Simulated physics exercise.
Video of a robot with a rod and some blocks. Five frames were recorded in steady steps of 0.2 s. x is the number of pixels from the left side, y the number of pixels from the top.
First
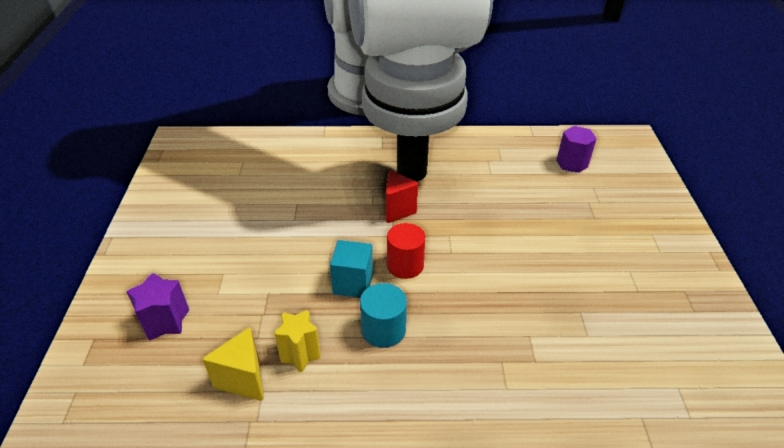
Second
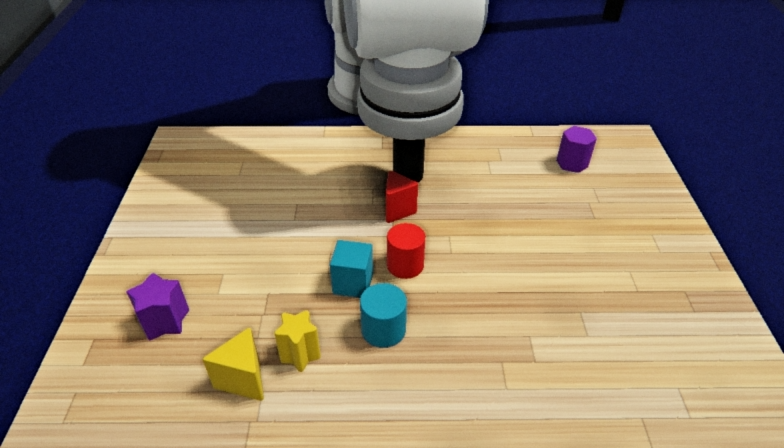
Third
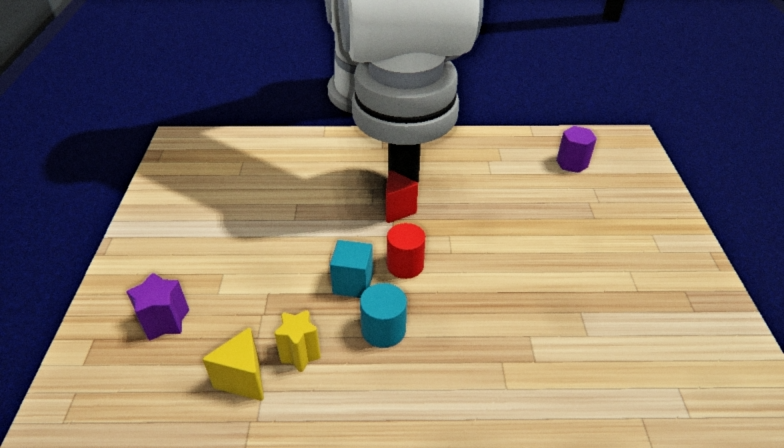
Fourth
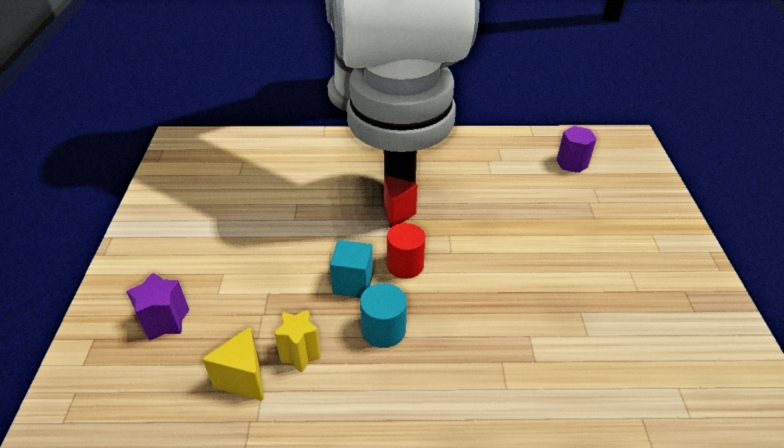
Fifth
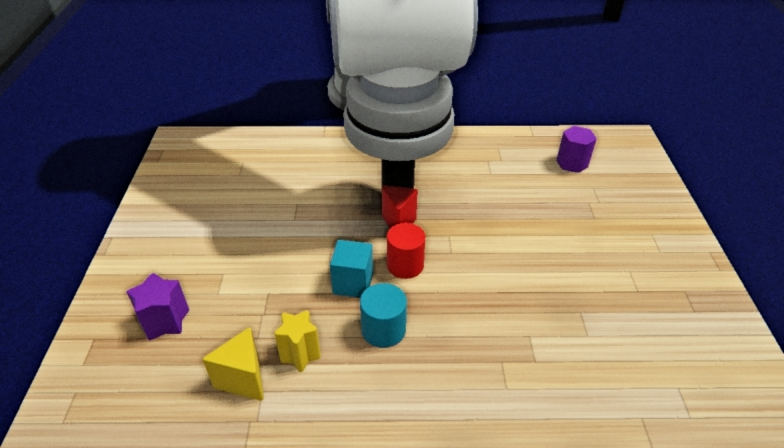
A grey-white robot arm with a black rod reaches over a light wooden tabletop, seen from above at a slant by a still camera against a dark blue floor. Turquoise and red blocks cluster near the middle, yellow and purple ones sit left, and another purple one stands far right. The rod shifts slightly left and nearer, then nudges the red triangular block a little toward the red cylinder.
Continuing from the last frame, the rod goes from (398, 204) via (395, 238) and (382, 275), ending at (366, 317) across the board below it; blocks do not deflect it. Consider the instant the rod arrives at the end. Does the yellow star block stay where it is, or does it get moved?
The block you're asking about stays where it is.
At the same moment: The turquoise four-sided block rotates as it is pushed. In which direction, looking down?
The turquoise four-sided block rotates clockwise.
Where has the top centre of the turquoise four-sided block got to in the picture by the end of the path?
Final place: (329, 273).
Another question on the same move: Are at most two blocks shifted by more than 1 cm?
No - that is not the case.
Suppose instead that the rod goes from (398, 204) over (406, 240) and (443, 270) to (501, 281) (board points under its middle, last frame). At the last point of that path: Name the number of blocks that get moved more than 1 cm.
Moved: 2.
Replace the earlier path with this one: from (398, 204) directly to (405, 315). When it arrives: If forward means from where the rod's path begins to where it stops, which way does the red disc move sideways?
Side: Left.
What follows on the original path. One third of the way, rod at (395, 230); red triangular piece at (408, 230), turned 50° anticlockwise; red disc at (414, 255).
Two thirds of the way, rod at (382, 266); turquoise four-sided block at (342, 260), turned 20° clockwise; red triangular piece at (417, 242), turned 80° anticlockwise; red disc at (420, 266).
At the end, rod at (365, 308); yellow star block in place; turquoise four-sided block at (329, 273), turned 90° clockwise; turquoise disc at (386, 318); red triangular piece at (417, 242), turned 80° anticlockwise; red disc at (420, 267).
